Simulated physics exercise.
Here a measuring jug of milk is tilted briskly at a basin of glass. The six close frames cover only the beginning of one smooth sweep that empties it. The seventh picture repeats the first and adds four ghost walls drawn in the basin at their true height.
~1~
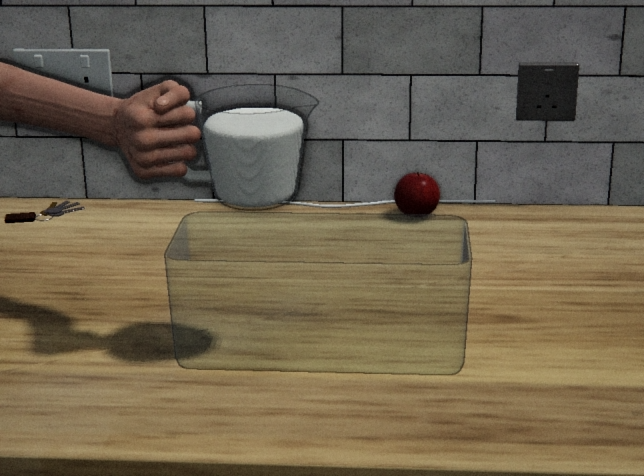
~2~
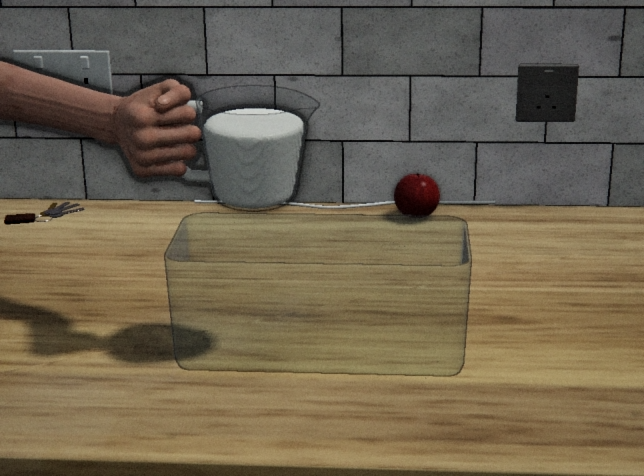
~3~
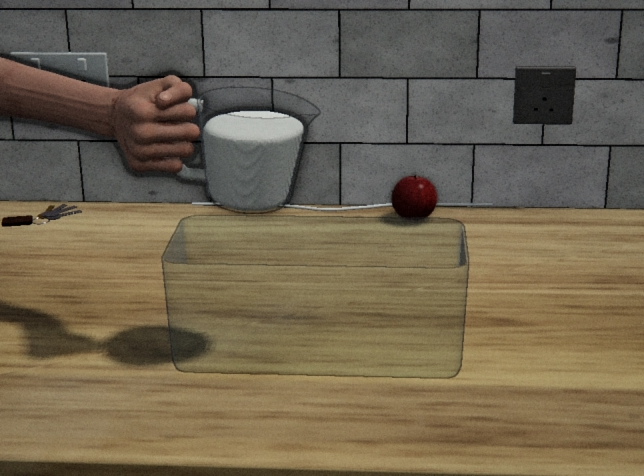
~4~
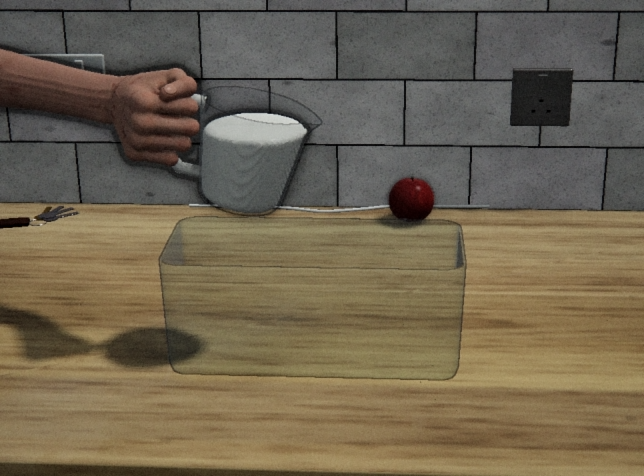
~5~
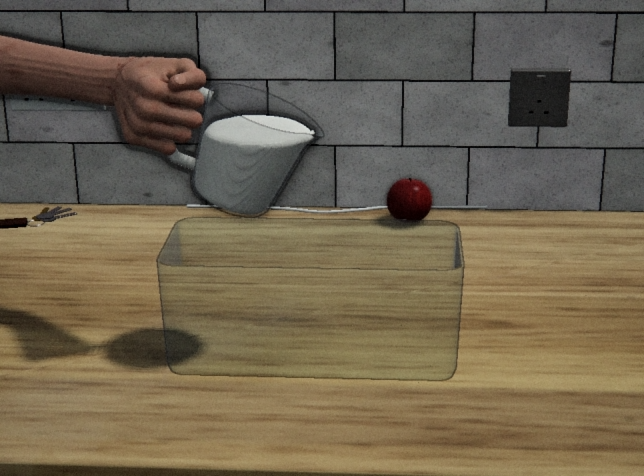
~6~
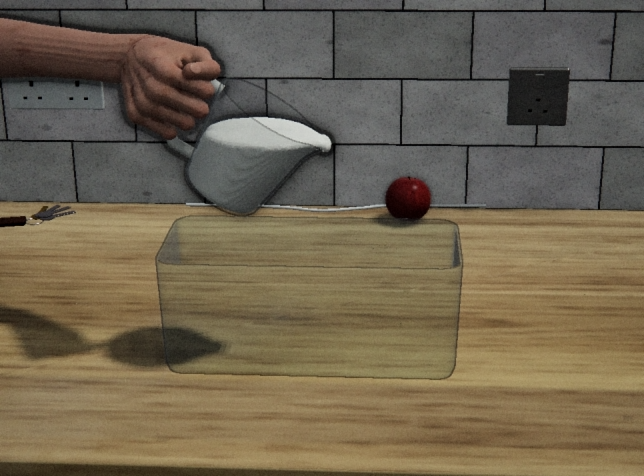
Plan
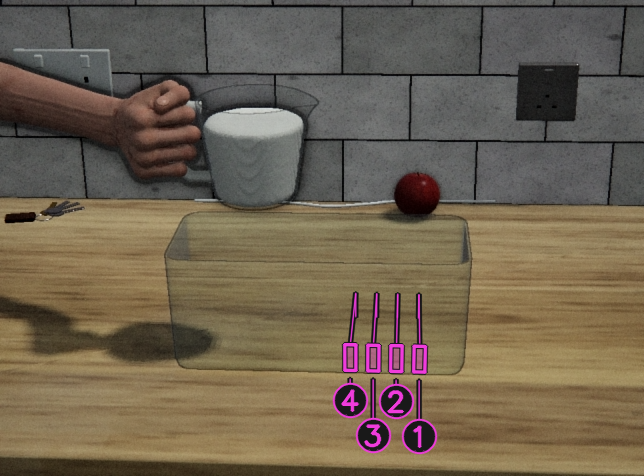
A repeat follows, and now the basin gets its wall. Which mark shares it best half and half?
It is 3.
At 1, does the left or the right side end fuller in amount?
The left side.
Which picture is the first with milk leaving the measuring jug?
In picture 6.
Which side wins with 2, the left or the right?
More ends on the left.
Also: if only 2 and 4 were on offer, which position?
4 it is.
On the marked copy, 1 at (419, 380); 2 at (396, 379); 3 at (373, 379); 4 at (350, 378).
With 1, about 89 % ends left of the wall and 10 % right of it.
With 2, about 82 % ends left of the wall and 17 % right of it.
With 3, about 53 % ends left of the wall and 46 % right of it.
With 4, about 33 % ends left of the wall and 66 % right of it.
